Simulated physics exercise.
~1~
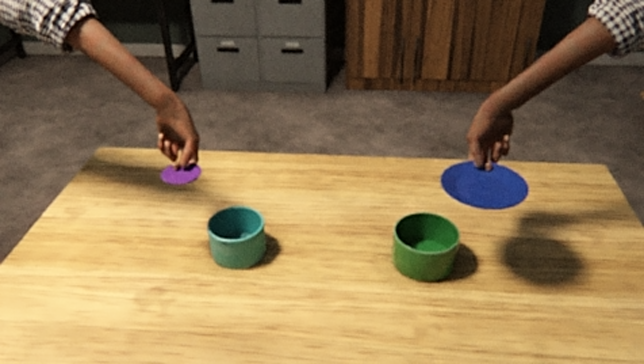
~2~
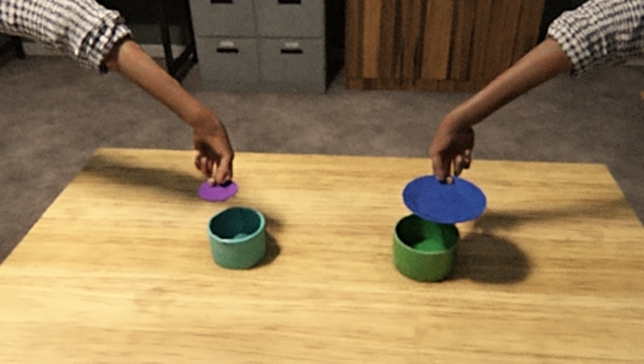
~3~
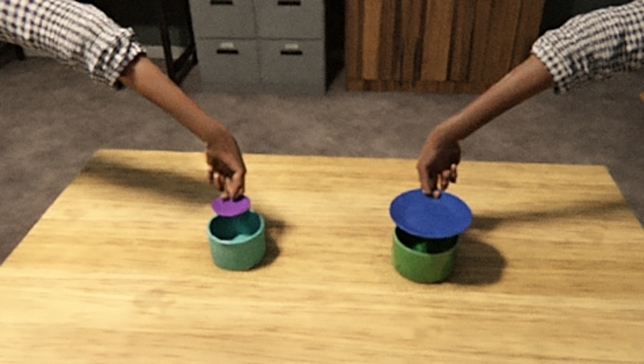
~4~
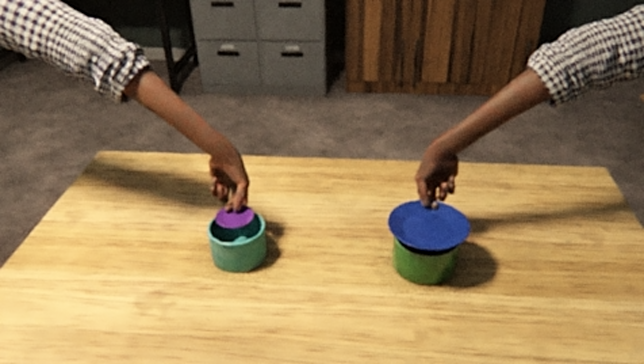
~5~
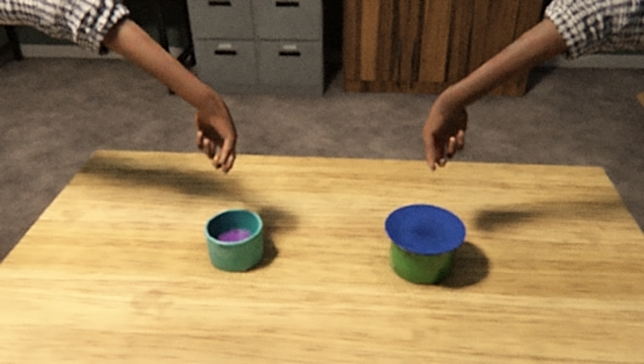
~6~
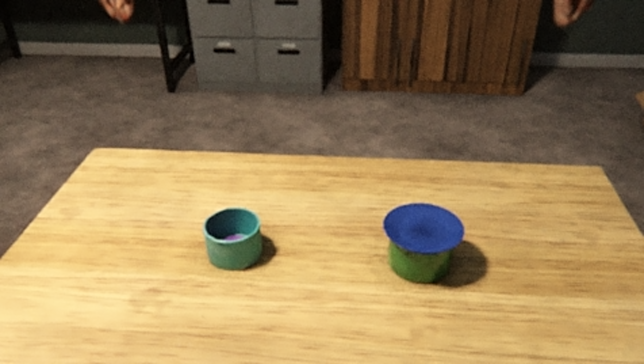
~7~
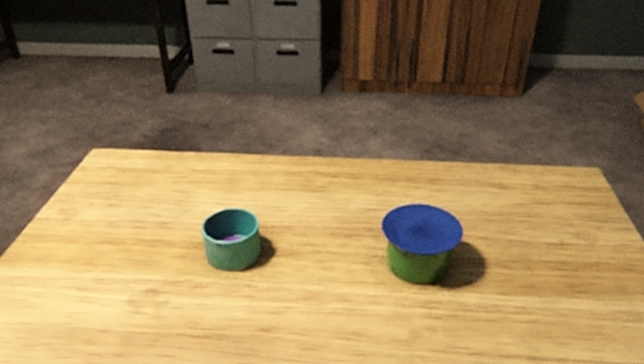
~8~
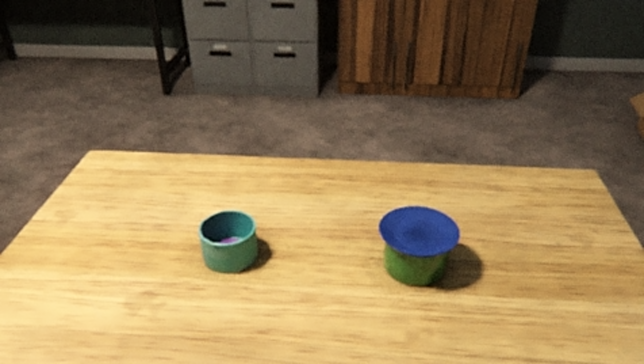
A small purple disc and a larger blue one were lowered by two hands over a teal pot on the left and a green pot on the right; once released, the purple disc dropped inside while the blue one stayed resting across the rim.
